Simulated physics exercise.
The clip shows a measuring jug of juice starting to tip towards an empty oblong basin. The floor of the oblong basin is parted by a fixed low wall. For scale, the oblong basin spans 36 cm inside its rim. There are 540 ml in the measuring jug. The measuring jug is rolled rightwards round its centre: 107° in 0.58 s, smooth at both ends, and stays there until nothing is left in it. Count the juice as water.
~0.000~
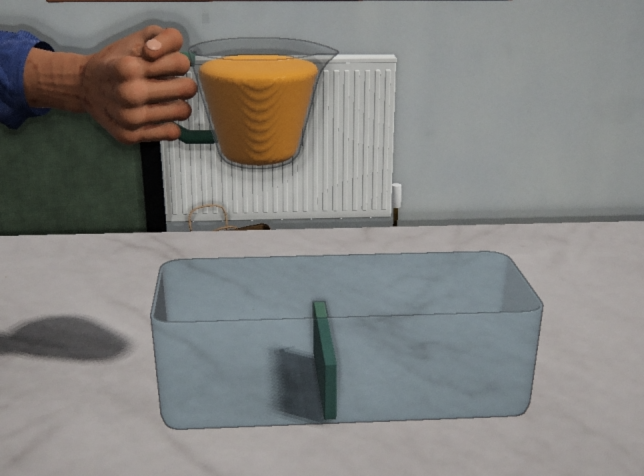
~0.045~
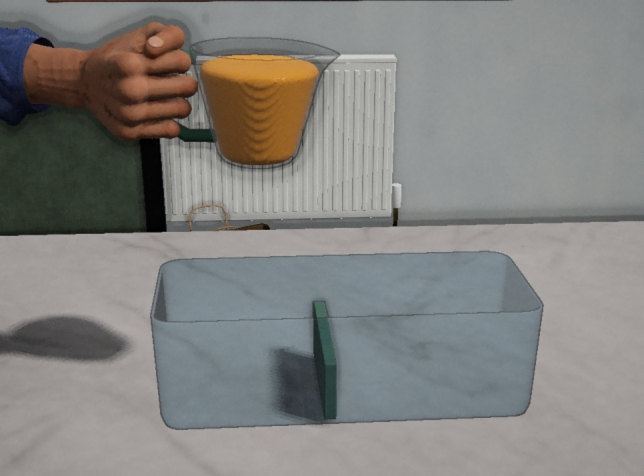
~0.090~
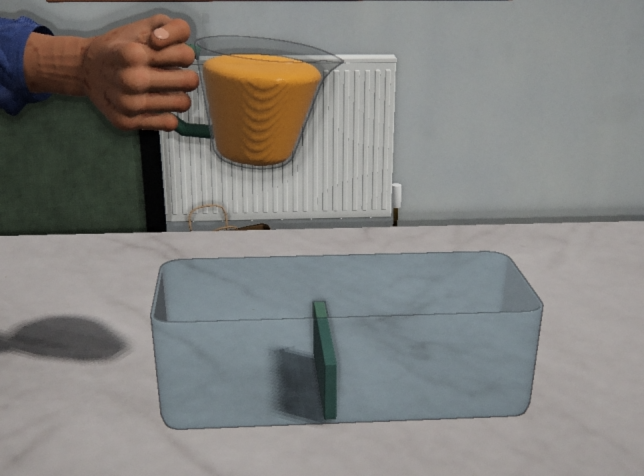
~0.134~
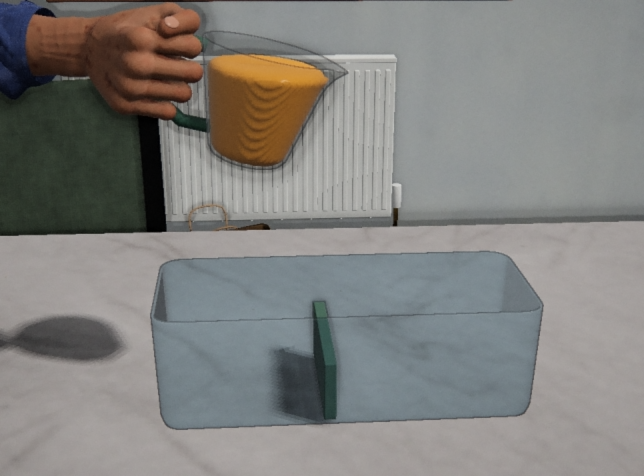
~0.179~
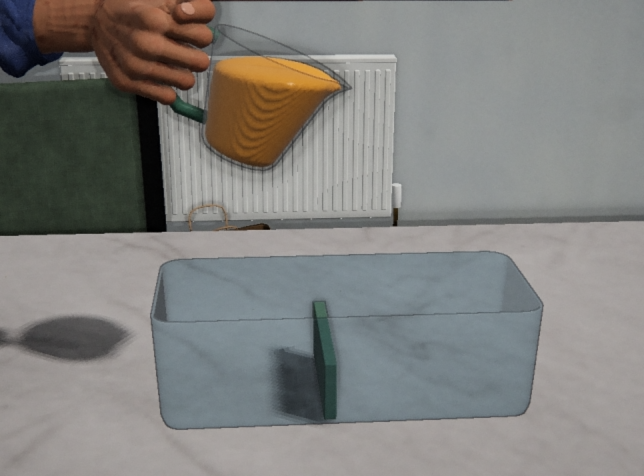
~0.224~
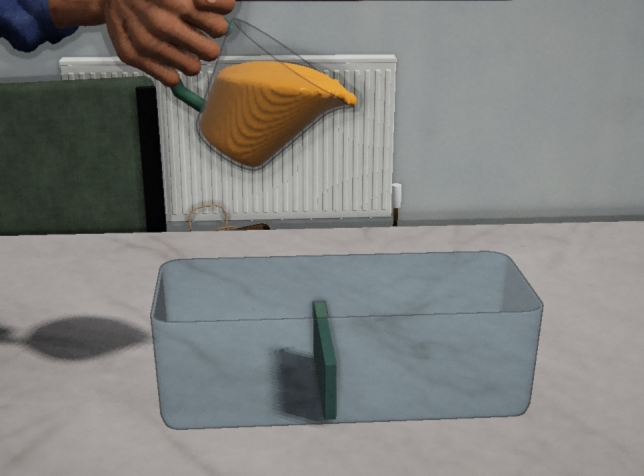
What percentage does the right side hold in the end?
About 92 per cent.
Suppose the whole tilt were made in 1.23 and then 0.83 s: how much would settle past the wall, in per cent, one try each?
First 95, then 95 per cent.
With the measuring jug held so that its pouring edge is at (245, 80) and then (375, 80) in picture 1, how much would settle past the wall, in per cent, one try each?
In turn about 15 and 90 per cent.
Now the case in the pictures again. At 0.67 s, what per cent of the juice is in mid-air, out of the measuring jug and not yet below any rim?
Some 14 per cent.
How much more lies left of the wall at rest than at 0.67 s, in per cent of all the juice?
About 2 per cent.
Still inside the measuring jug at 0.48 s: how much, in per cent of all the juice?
Some 32 per cent.
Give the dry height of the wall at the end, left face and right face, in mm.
Some 60 mm on the left and 42 mm on the right.
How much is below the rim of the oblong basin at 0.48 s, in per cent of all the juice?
Some 28 per cent.
Then, 0.48 s in, the tilt is 99° and 32 per cent is still to pour, 0 is left of the wall and 27 right of it.
Then, 0.67 s in, the tilt is 107° and 2 per cent is still to pour, 1 is left of the wall and 83 right of it.
Then, 0.87 s in, the tilt is 107° and 0 per cent is still to pour, 3 is left of the wall and 92 right of it.
Then, 1.08 s in, the tilt is 107° and 0 per cent is still to pour, 3 is left of the wall and 92 right of it.
Finally, 3 per cent lies left of the wall, 92 right of it and 5 outside.
